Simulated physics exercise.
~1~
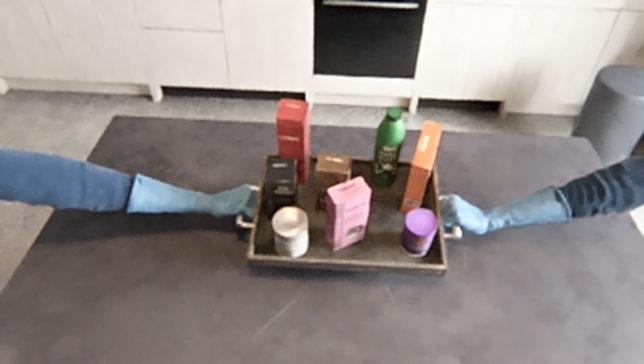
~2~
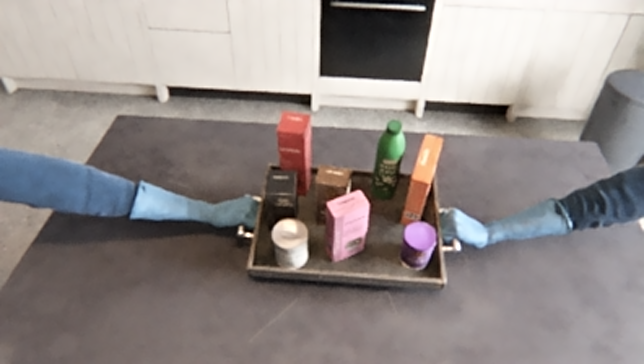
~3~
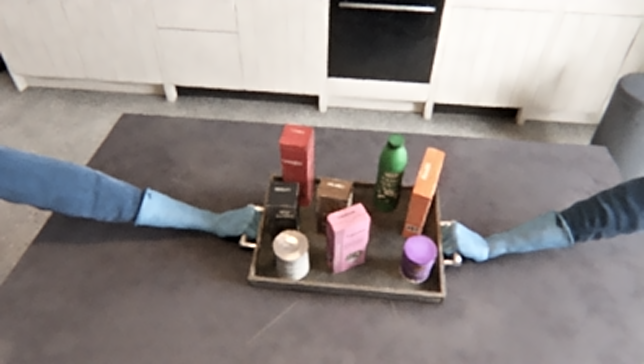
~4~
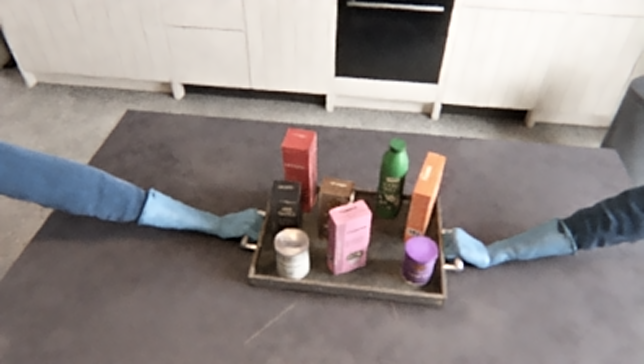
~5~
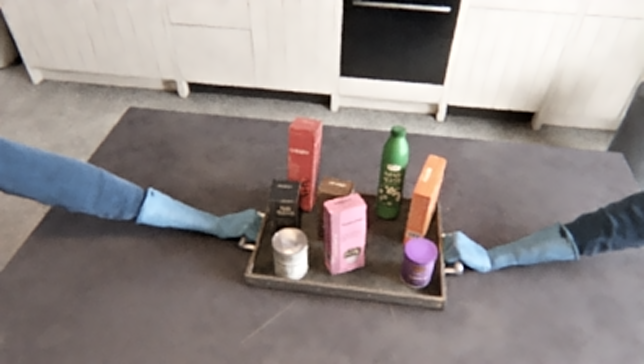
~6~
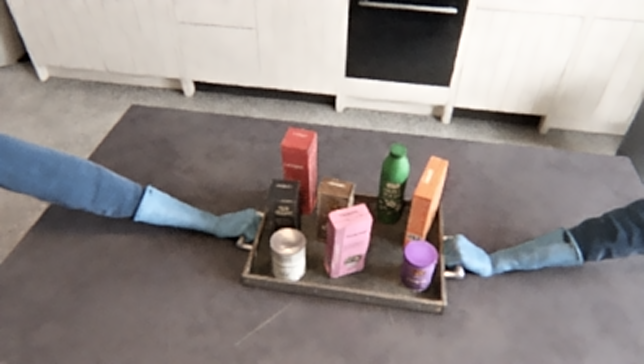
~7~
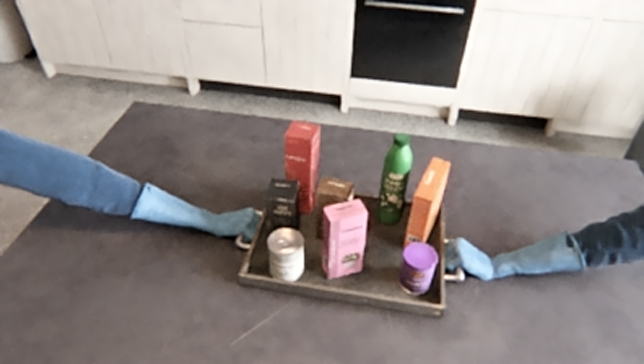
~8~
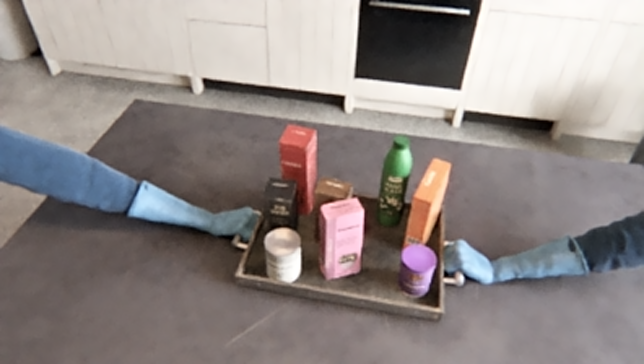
In the video, two gloved hands hold a dark tray of cartons, tins and a green bottle over a grey table, lowering it slightly until it rests flat. The view drifts a little, and all eight items are still standing on the tray at the end.
